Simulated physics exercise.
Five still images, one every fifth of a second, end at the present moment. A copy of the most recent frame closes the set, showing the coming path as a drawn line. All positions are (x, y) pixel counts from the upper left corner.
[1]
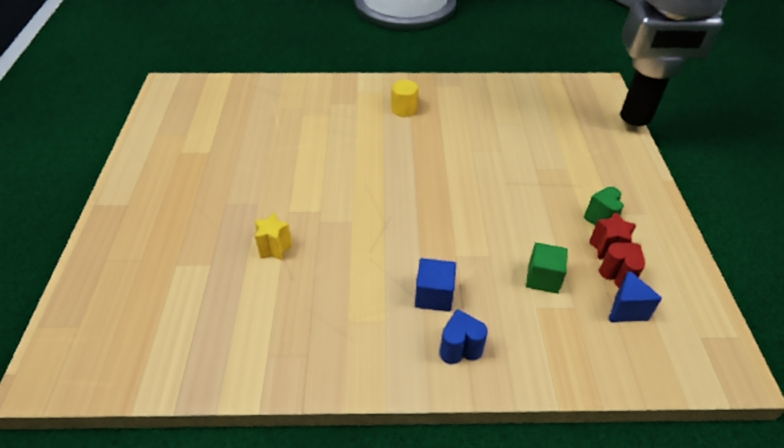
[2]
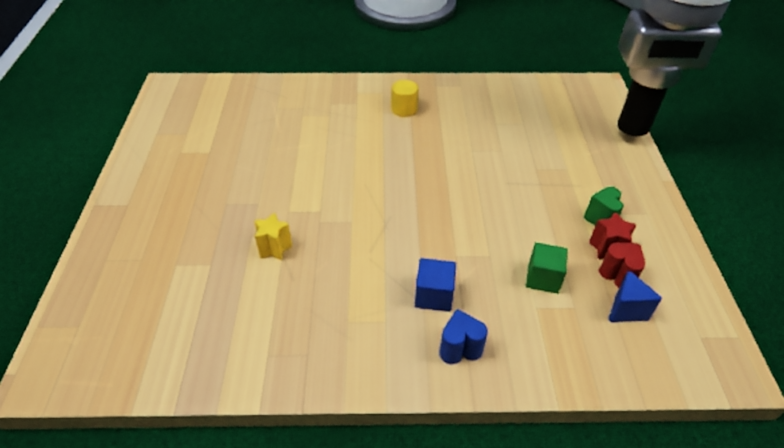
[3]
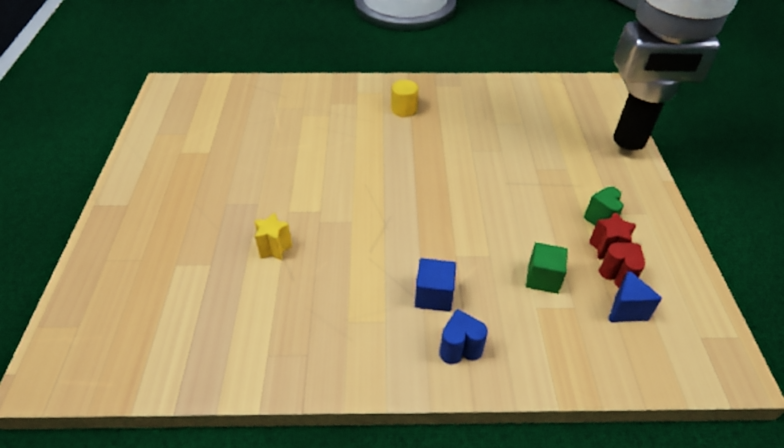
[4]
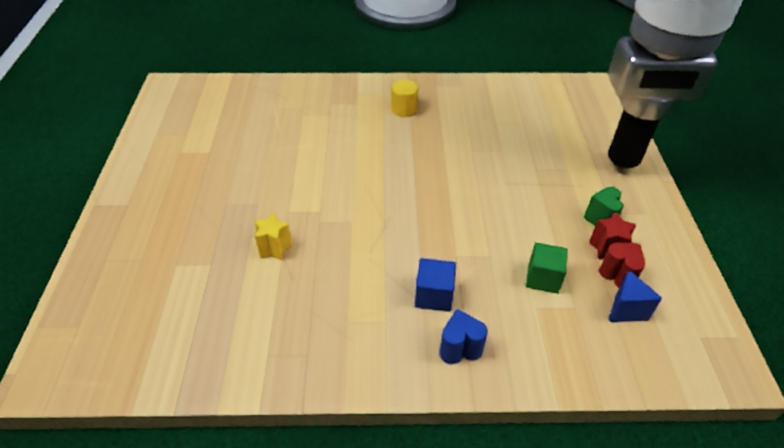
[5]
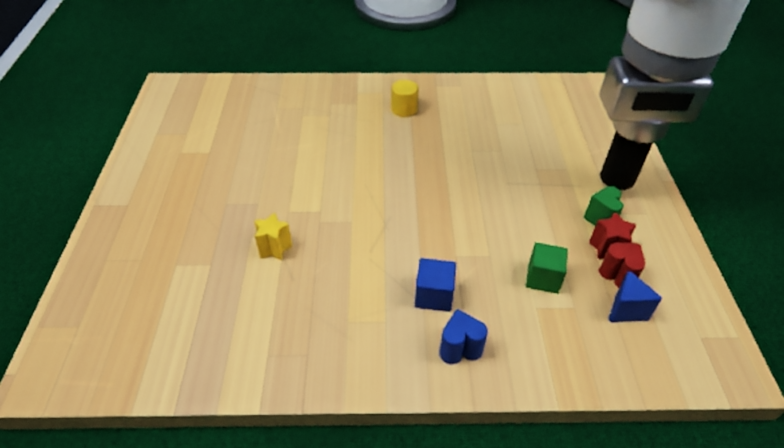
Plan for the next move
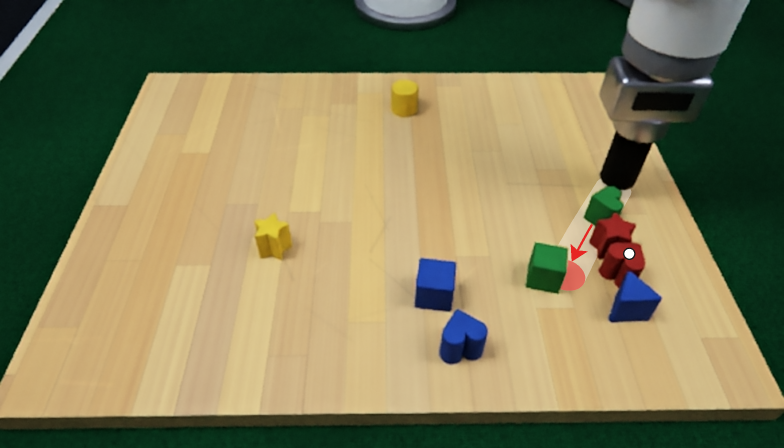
A robotic arm with a black cylindrical tip reaches over the right side of a pale wooden board on a dark green surface, seen from above at an angle. A yellow cylinder sits at the back, a yellow star at left, blue and green pieces near the front, and red pieces among others at right. The arm moves steadily forward to the green heart while the blocks and camera stay still.
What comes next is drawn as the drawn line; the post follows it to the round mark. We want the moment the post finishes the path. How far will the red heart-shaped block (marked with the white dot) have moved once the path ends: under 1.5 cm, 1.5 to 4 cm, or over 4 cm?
The answer here is less than 1.5 cm.
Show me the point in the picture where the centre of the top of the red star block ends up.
If I read the scene right, the answer is (596, 278).
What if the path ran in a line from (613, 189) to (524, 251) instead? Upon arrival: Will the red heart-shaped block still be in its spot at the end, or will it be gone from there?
The answer is that it is displaced.
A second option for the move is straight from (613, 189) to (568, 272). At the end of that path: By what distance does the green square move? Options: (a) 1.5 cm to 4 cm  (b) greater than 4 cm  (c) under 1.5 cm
I choose a.
The drawn path runs straight from (613, 189) to (565, 275); the dot is on the red heart-shaped block.
The first path, step by step. One third of the way, post at (602, 205); green heart-shaped block at (594, 215), turned 15° clockwise; red star block at (610, 242), turned 40° anticlockwise; red heart-shaped block at (635, 263), turned 20° anticlockwise.
Two thirds of the way, post at (585, 233); green heart-shaped block at (564, 235), turned 65° clockwise; red star block at (594, 255); red heart-shaped block at (637, 264), turned 25° anticlockwise.
At the end, post at (569, 265); green square at (534, 274); green heart-shaped block at (538, 248), turned 130° clockwise; red star block at (596, 278), turned 145° anticlockwise; red heart-shaped block at (637, 264), turned 25° anticlockwise; blue triangular piece not moved.
